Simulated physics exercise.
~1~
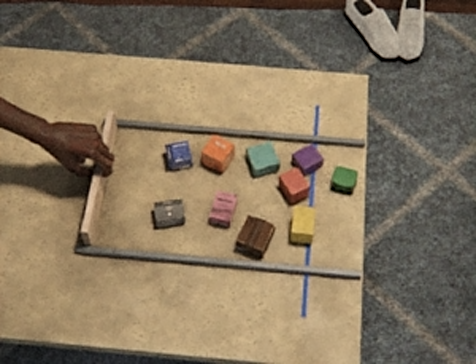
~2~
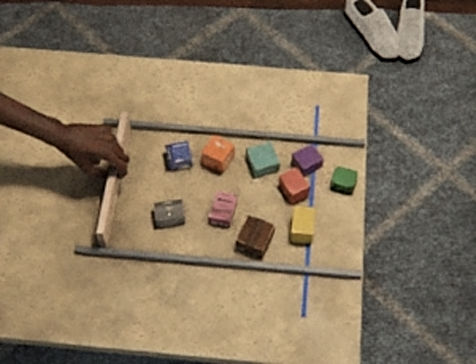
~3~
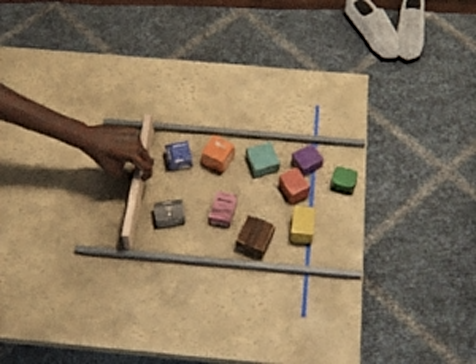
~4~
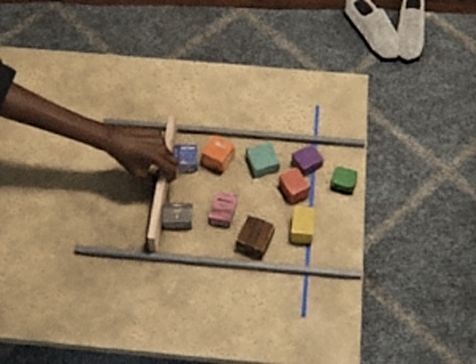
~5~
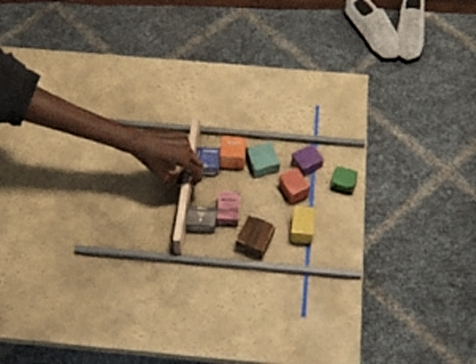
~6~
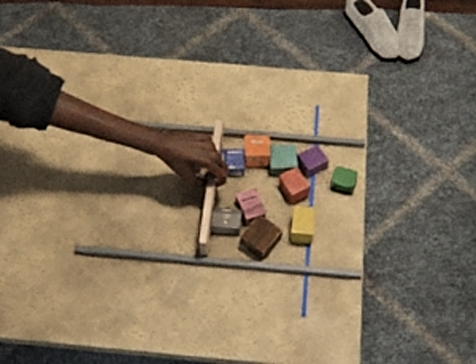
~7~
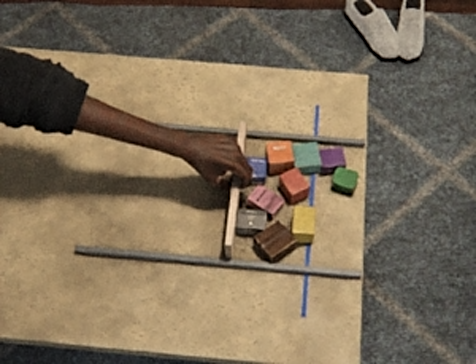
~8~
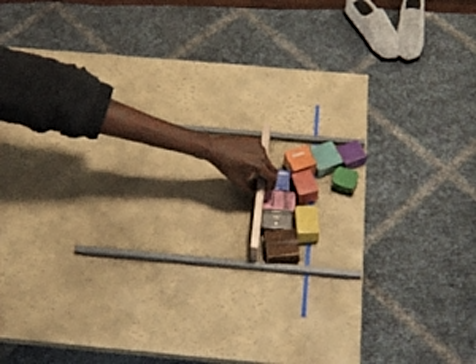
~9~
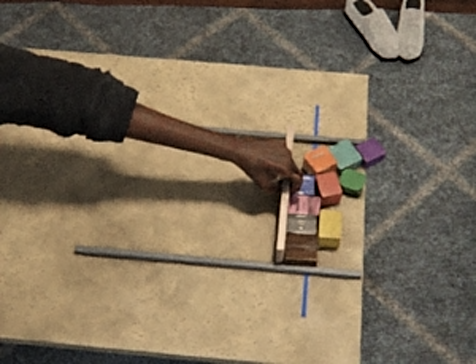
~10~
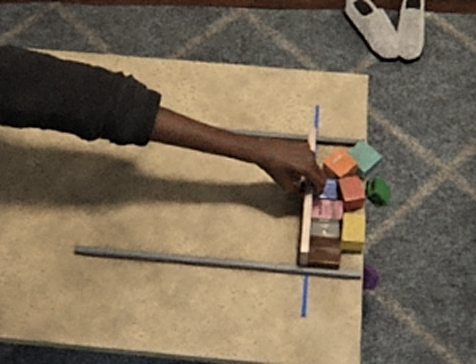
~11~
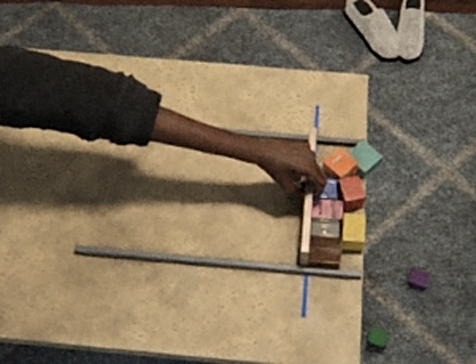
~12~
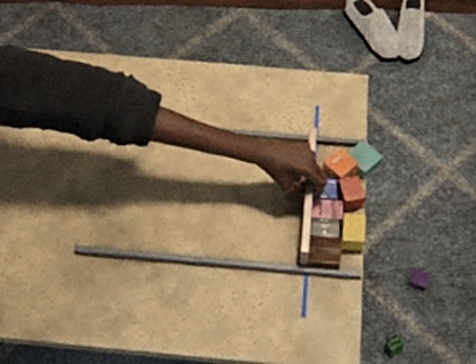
Ten small coloured blocks lie scattered between two grey rails on a tan board, seen from above, with a blue tape line near the right end and patterned carpet and pale shoes beyond. From the left, a hand slides an upright wooden bar steadily rightward. The bar meets the grey and blue blocks first, then gathers the orange, pink and brown ones into a tight cluster. As it reaches the tape, the purple block drops off the right edge, and the green one follows. The hand stops there, leaving those two on the carpet and the rest bunched at the edge.
